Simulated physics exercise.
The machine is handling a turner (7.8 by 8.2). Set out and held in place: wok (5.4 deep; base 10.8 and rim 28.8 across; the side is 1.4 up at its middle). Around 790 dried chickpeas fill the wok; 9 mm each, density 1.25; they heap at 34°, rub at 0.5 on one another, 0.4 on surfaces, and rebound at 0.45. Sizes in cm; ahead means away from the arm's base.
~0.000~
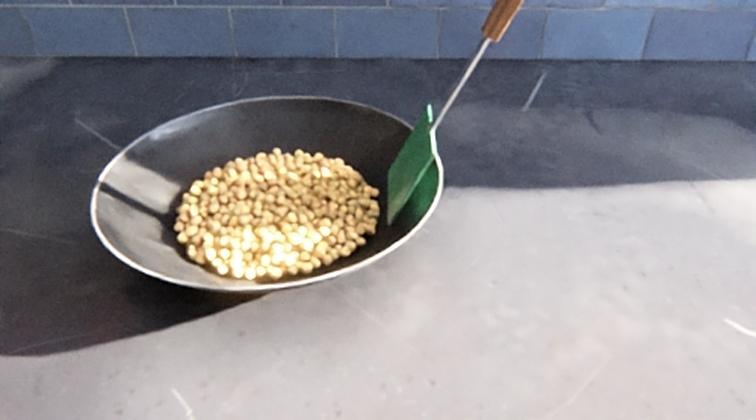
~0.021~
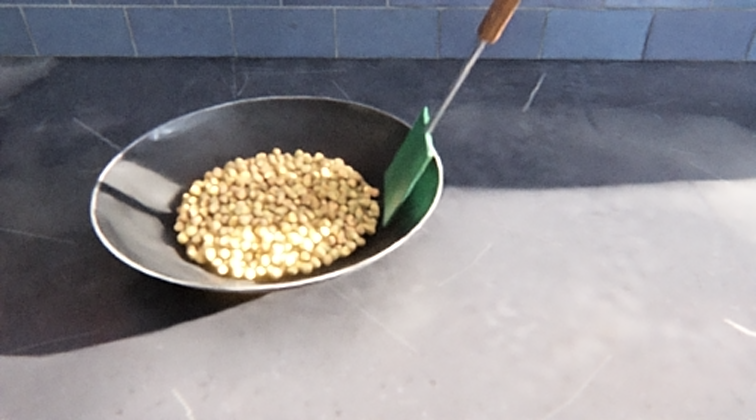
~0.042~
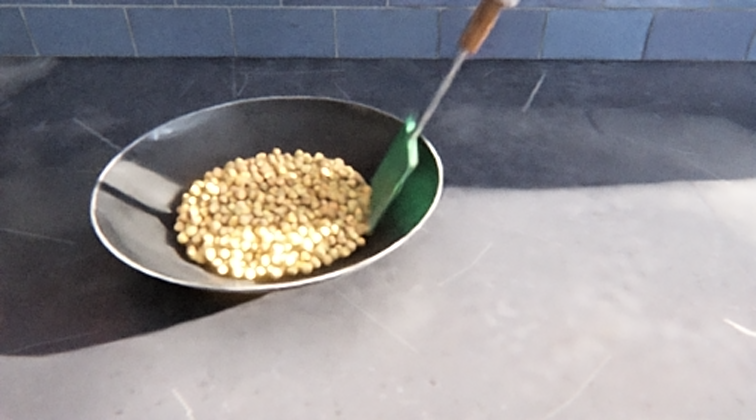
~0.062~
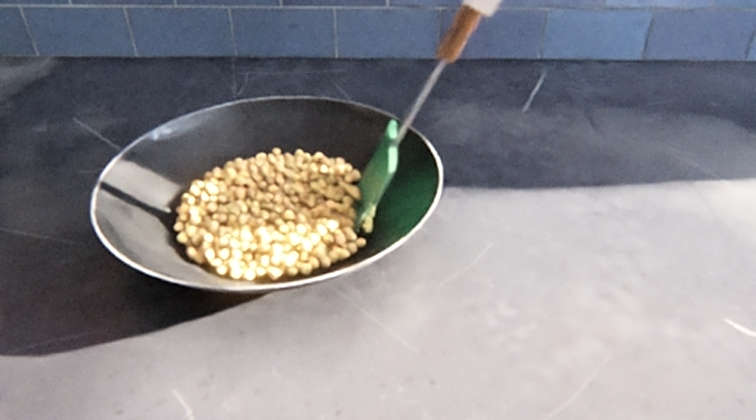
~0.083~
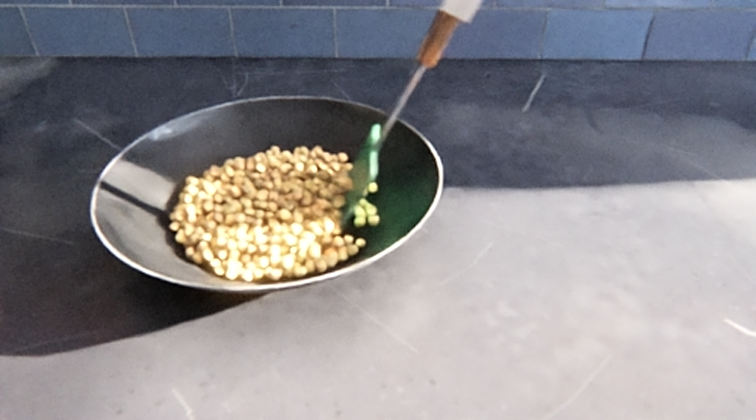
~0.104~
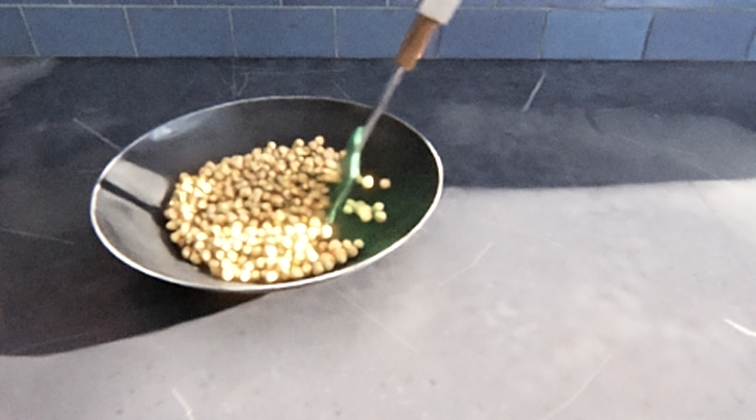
On a dark grey, scratched countertop backed by blue tiles, seen from slightly above by a still camera, sunlight crosses the foreground. A dark wok with a pale rim sits left of centre, holding a heap of golden-tan dried chickpeas, with a green turner at its right side. The wooden-handled turner slides left into the heap, pushing chickpeas leftward while a few scatter behind its blade.
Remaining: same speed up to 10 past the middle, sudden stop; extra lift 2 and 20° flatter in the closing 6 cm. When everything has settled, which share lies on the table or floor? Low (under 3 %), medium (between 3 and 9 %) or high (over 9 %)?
Answer: High; over 9 % of the dried chickpeas finish on the table or floor.
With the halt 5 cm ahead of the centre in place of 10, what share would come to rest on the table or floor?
In that case some 0 per cent.
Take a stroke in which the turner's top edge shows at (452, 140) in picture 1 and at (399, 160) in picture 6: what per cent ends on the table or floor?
Some 5 per cent.
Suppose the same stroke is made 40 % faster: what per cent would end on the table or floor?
Then about 30 per cent.
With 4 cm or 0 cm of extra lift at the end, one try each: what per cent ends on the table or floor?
Some 20 and 20 per cent.
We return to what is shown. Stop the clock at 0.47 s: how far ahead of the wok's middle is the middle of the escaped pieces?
Roughly 20 cm.
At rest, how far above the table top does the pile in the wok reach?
Some 5.0 cm.
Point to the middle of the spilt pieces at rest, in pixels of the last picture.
Around (41, 214).
After 0.17 s, sloping 64°, highest piece 5 above the table; 793 in the wok.
After 0.24 s, sloping 57°, highest piece 6 above the table; 793 in the wok.
After 0.47 s, sloping 44°, highest piece 6 above the table; 627 in the wok, 156 on the table or floor, 10 on the blade or in flight.
After 1.52 s, sloping 44°, highest piece 5 above the table; 627 in the wok, 166 on the table or floor.
In the end, 627 in the wok, 166 on the table or floor. That is 21 % on the table or floor.
